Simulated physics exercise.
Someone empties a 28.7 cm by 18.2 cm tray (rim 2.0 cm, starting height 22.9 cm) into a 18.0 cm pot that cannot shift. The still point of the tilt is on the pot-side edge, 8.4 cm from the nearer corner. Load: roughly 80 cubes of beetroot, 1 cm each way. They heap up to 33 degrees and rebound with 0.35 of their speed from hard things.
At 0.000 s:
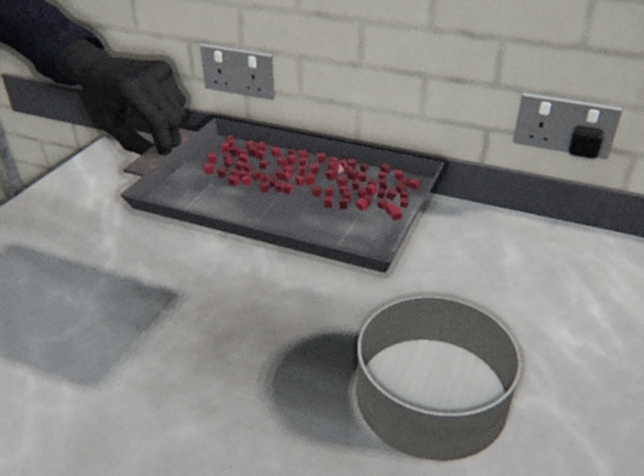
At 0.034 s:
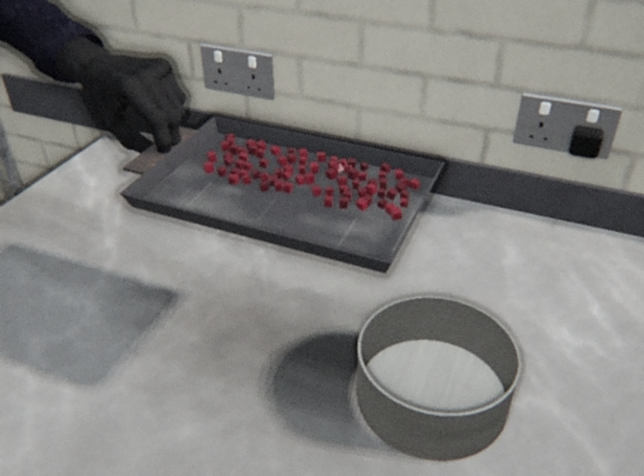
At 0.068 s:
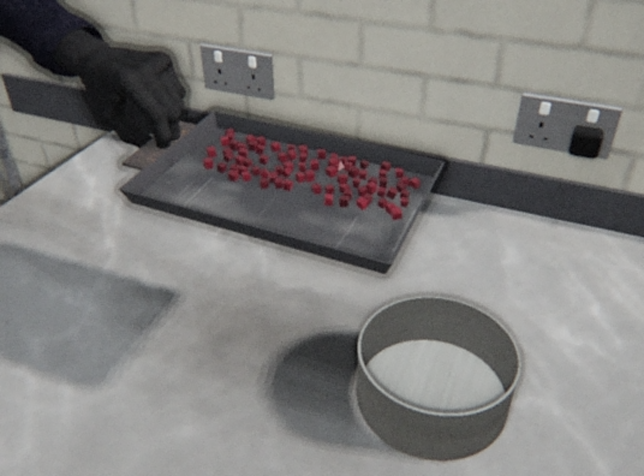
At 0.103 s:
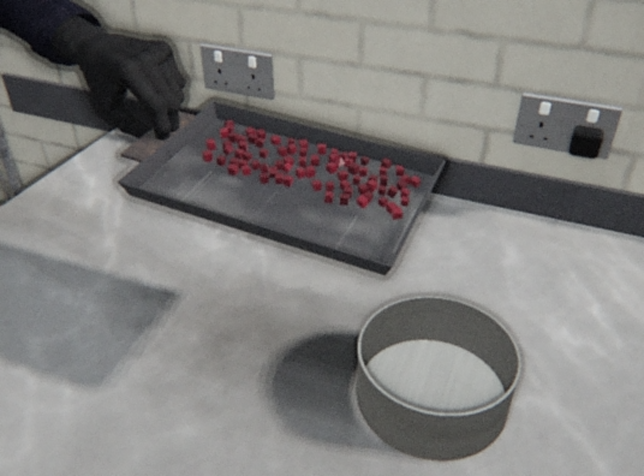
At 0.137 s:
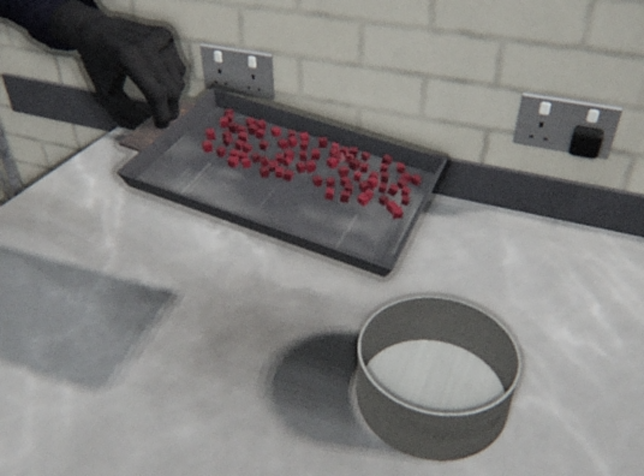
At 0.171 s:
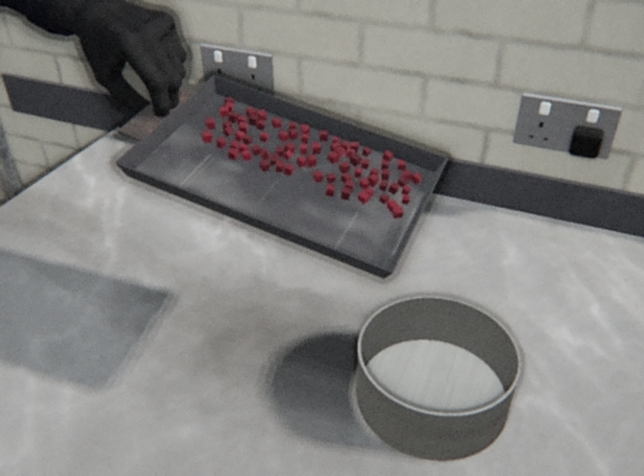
On a pale countertop against a brick wall, a dark-gloved hand raises the left end of a grey tray scattered with small red cubes, tilting it slightly toward the right, while a round pot in front stays still.
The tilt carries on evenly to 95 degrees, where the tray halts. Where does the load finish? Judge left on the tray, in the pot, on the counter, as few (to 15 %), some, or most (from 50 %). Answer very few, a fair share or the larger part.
Tray very few, pot the larger part, counter a fair share.
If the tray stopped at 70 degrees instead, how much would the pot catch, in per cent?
It would be near 40 per cent.
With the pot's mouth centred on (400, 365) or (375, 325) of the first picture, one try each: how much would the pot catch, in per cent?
Some 80 and 30 per cent.
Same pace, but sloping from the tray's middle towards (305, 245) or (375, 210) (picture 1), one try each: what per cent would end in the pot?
Some 35 and 50 per cent.
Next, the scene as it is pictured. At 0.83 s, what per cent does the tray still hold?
Some 35 per cent of the load.
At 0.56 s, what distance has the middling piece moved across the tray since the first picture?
Roughly 4 cm.
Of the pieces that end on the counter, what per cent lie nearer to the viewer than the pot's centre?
Roughly 100 per cent.
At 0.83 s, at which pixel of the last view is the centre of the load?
At about (420, 321).
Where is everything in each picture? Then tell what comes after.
In the first picture, tray tilt 0 degrees, front corners at (130, 193) and (386, 256); middle of the pieces at (309, 179); pot at (438, 350).
In the second picture, tray tilt 0 degrees, front corners at (130, 191) and (386, 256); middle of the pieces at (309, 179).
In the third picture, tray tilt 2 degrees, front corners at (129, 187) and (387, 258); middle of the pieces at (309, 176).
In the fourth picture, tray tilt 5 degrees, front corners at (128, 180) and (387, 259), lowest corner right front; middle of the pieces at (310, 172).
In the fifth picture, tray tilt 8 degrees, front corners at (127, 170) and (388, 262), lowest corner right front; middle of the pieces at (310, 166).
In the sixth picture, tray tilt 11 degrees, front corners at (126, 161) and (388, 264), lowest corner right front; middle of the pieces at (311, 161); pot at (438, 350). The tray's pace is about 105 degrees a second.
Then, at 0.56 s, tilt 51 degrees; the tray holds 100 %, the pot 0 %.
After 0.83 s, tilt 79 degrees; the tray holds 35 %, the pot 5 %.
Then, at 1.20 s, tilt 95 degrees; the tray holds 0 %, the pot 60 %.
By 2.1 s all is still; tray 0 %, pot 60 %, counter 40 %.
